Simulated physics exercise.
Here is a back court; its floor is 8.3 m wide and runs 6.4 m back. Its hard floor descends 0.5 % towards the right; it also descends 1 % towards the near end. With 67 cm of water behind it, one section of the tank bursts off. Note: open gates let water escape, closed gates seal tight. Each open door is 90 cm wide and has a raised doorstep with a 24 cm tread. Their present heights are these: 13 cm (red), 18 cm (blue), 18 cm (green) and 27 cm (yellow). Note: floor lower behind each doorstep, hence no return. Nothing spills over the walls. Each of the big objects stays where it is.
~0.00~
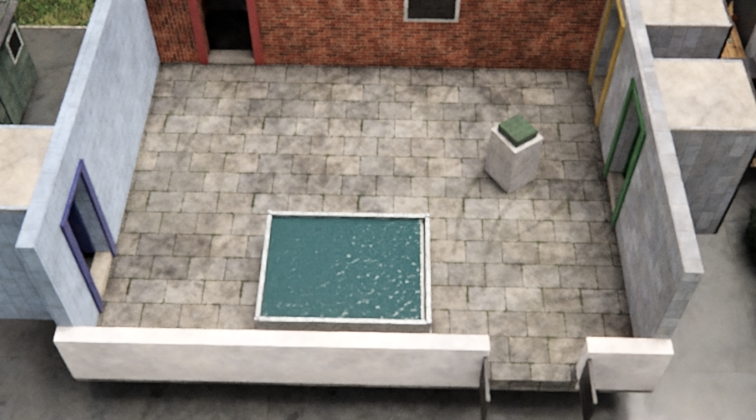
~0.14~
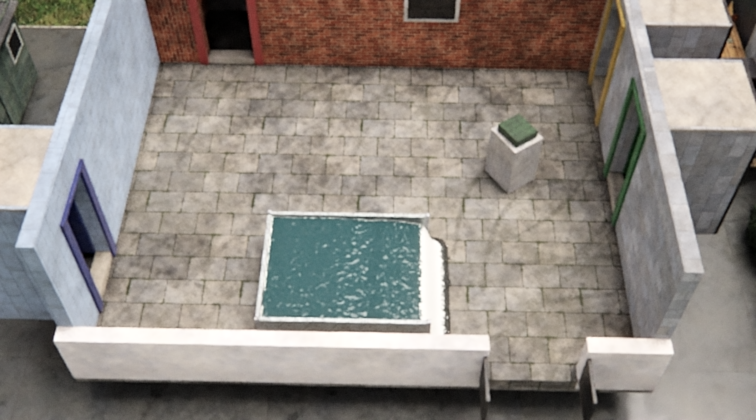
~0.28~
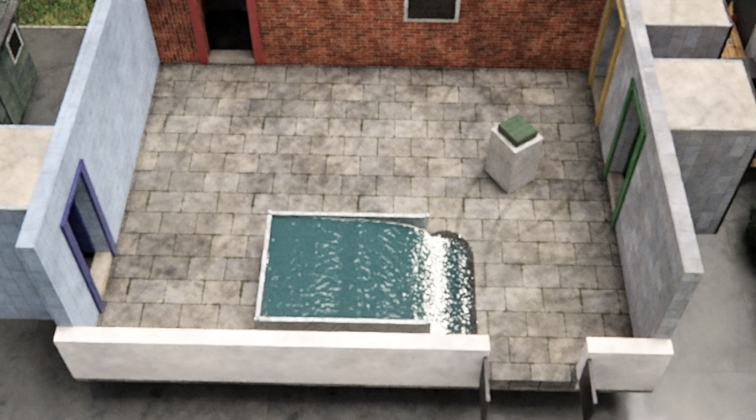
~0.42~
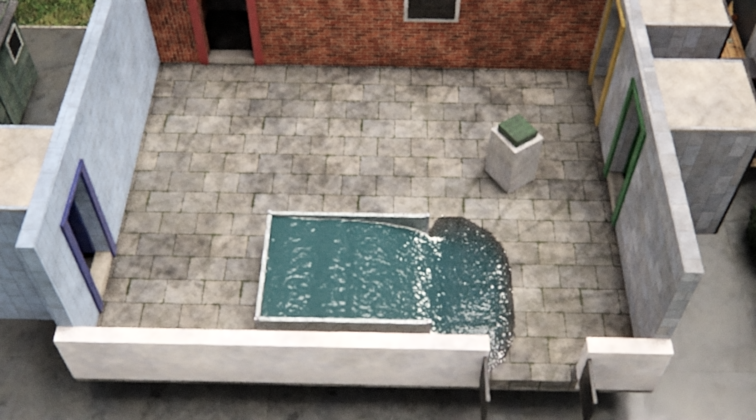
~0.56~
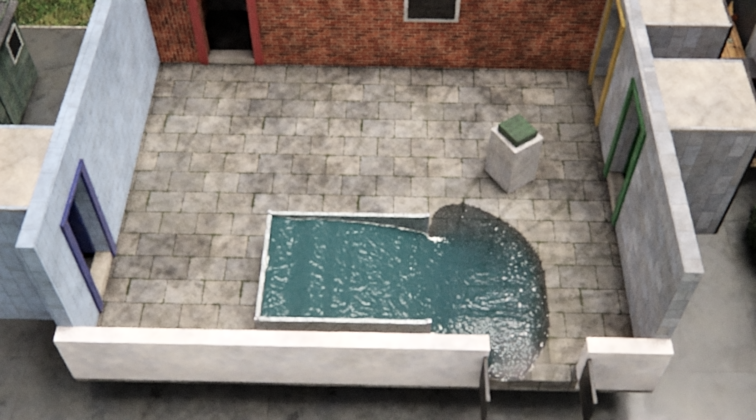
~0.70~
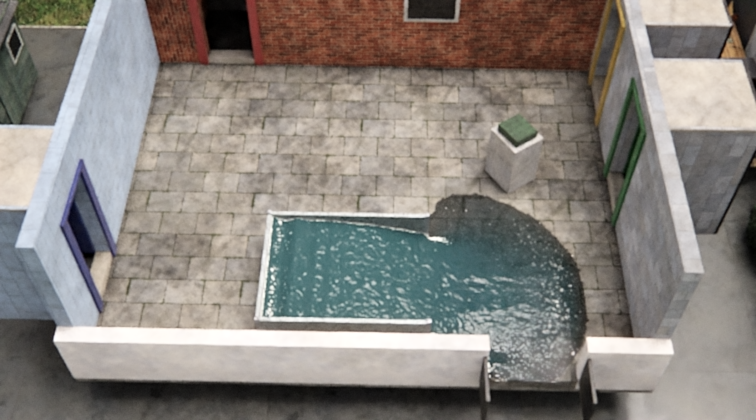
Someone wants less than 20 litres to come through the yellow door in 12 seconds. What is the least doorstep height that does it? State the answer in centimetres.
It needs to be around 12.5 cm high.
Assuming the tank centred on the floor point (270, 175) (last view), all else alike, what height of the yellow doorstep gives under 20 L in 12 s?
It should be around 23 cm high.
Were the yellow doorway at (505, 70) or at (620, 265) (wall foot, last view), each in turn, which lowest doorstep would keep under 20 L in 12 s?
First place around 13.0 cm, second around 30 cm.
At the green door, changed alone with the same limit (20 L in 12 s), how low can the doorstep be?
At green, about 17 cm.
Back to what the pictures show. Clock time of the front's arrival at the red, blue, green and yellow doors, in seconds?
Red 6.0 s, blue 10.0 s, green 1.4 s, yellow 2.4 s.
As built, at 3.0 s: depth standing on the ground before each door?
Lab note, cm: Red 0; blue 0; green 23; yellow 6.
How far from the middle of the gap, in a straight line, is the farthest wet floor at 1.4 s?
Roughly 3.8 m from the gap.
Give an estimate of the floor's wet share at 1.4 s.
About 25 per cent.
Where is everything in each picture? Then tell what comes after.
The tank at (346, 268) is whole and still, 67 cm deep; the yellow door at (605, 63) is dry, in the first picture.
The gap is at (425, 284), the front 0.3 m out at a hidden place; the back of the tank holds 67 cm, in the second picture.
Water pours out at (425, 286) and has run 0.7 m, to a hidden place; about 12 cm deep outside, 67 cm at the back, in the third picture.
Water pours out at (425, 287) and has run 1.3 m, to (509, 330); about 10 cm deep outside, 67 cm at the back, in the fourth picture.
The gap is at (425, 287), the front 1.8 m out at (543, 328); the back of the tank holds 66 cm, in the fifth picture.
The gap is at (424, 288), the front 2.4 m out at (581, 322); the back of the tank holds 60 cm; the yellow door at (605, 63), 5.4 m from the gap, is still 3.2 m from the nearest water, in the sixth picture.
After 1.4 s water covers 25 % of the floor, deepest (45 cm) near (639, 368); it has not reached the yellow door.
After 3.0 s water covers 30 % of the floor, deepest (34 cm) near (603, 367); 6 cm at the yellow door, 0 litres in over its 27 cm doorstep.
After 12.0 s water covers 95 % of the floor, deepest (14 cm) near (90, 355); 4 cm at the yellow door, 0 litres in over its 27 cm doorstep.
At the yellow door as built, the water arrived by 2.4 s and peaked near 17 cm at 6.2 s.
Run again over the same 12 s with other heights there, 33 litres in over 10.5 cm, 12 litres over 14.5 cm. The limit of 20 litres is kept from about 12.5 cm up.
